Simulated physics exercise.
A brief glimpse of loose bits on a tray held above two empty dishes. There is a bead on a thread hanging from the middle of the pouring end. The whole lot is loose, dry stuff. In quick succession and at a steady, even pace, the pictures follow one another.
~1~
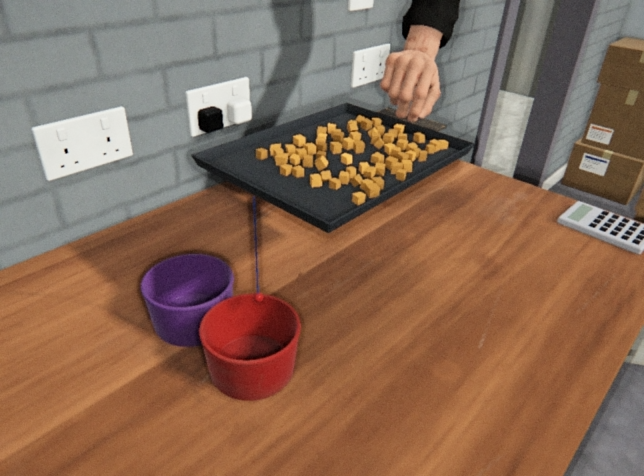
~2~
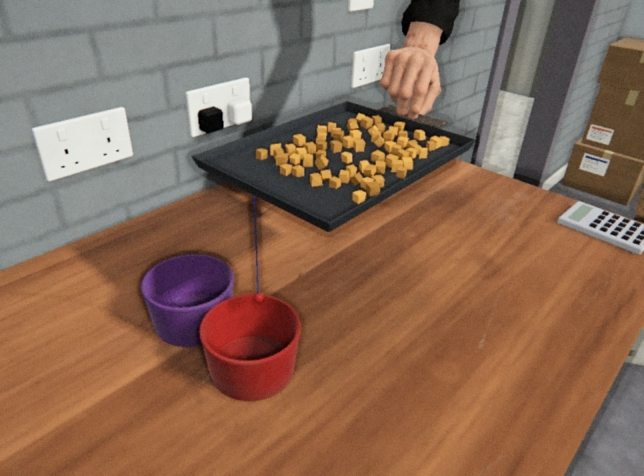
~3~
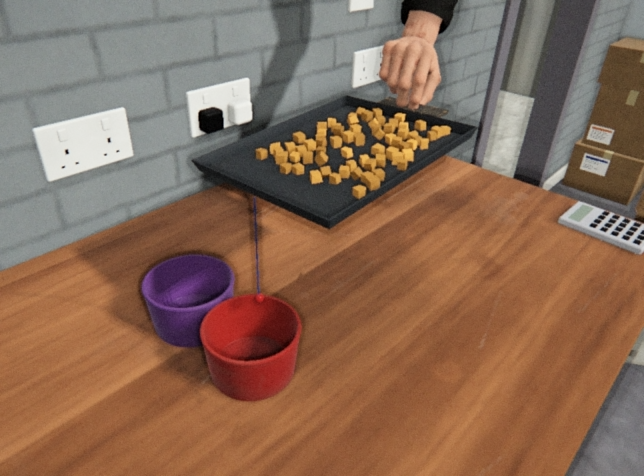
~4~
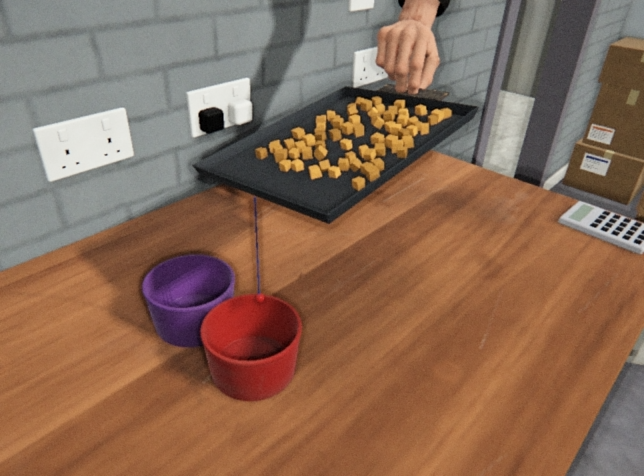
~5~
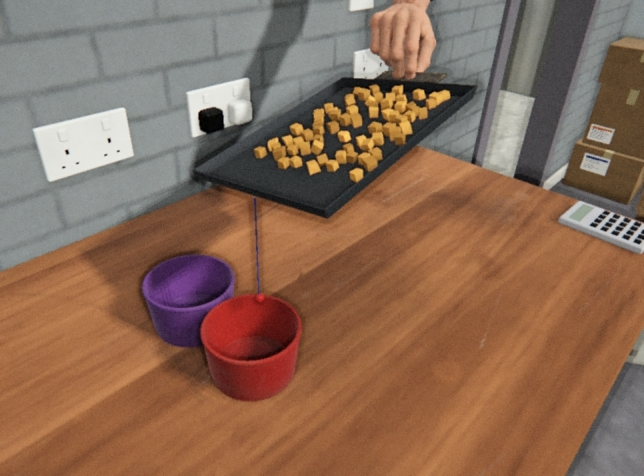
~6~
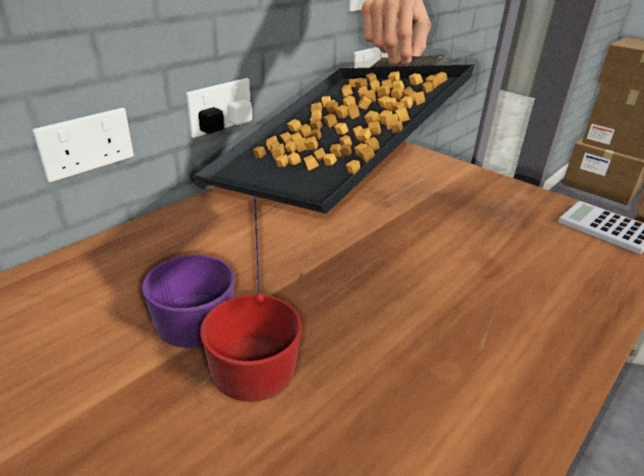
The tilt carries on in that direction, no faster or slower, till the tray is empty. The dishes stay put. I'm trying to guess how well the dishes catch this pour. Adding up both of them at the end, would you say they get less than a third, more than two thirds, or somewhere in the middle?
The share caught will be big, beyond two thirds of the load.
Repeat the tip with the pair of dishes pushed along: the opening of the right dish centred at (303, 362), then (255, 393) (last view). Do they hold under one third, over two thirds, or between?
In order: Under a third, then under a third.
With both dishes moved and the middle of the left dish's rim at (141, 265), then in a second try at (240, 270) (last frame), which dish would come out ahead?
In turn: The dish on the right-hand side, then the dish on the left-hand side.
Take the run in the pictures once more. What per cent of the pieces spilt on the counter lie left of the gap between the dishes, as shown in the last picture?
Left portion: Around 50 %.
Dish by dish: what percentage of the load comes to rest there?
Left dish: 80; right dish: 0 percent.
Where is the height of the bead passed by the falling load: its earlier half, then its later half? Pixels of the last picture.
At about (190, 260), then at (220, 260).
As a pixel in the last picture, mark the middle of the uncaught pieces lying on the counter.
Centre: Close to (224, 285).
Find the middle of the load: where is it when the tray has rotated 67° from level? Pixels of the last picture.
Around (220, 187).
Shortly afterwards, tray tipped steeply; near two thirds on the tray; a little in the left dish; near a quarter in the air.
Next, tray tipped past a quarter turn; only a few in the right dish; the bulk in the left dish; a little outside both; only a few in the air.
Some moments later, tray tipped past a quarter turn; only a few in the right dish; the bulk in the left dish; near a quarter outside both.
In the end, tray tipped past a quarter turn; only a few in the right dish; the bulk in the left dish; near a quarter outside both.
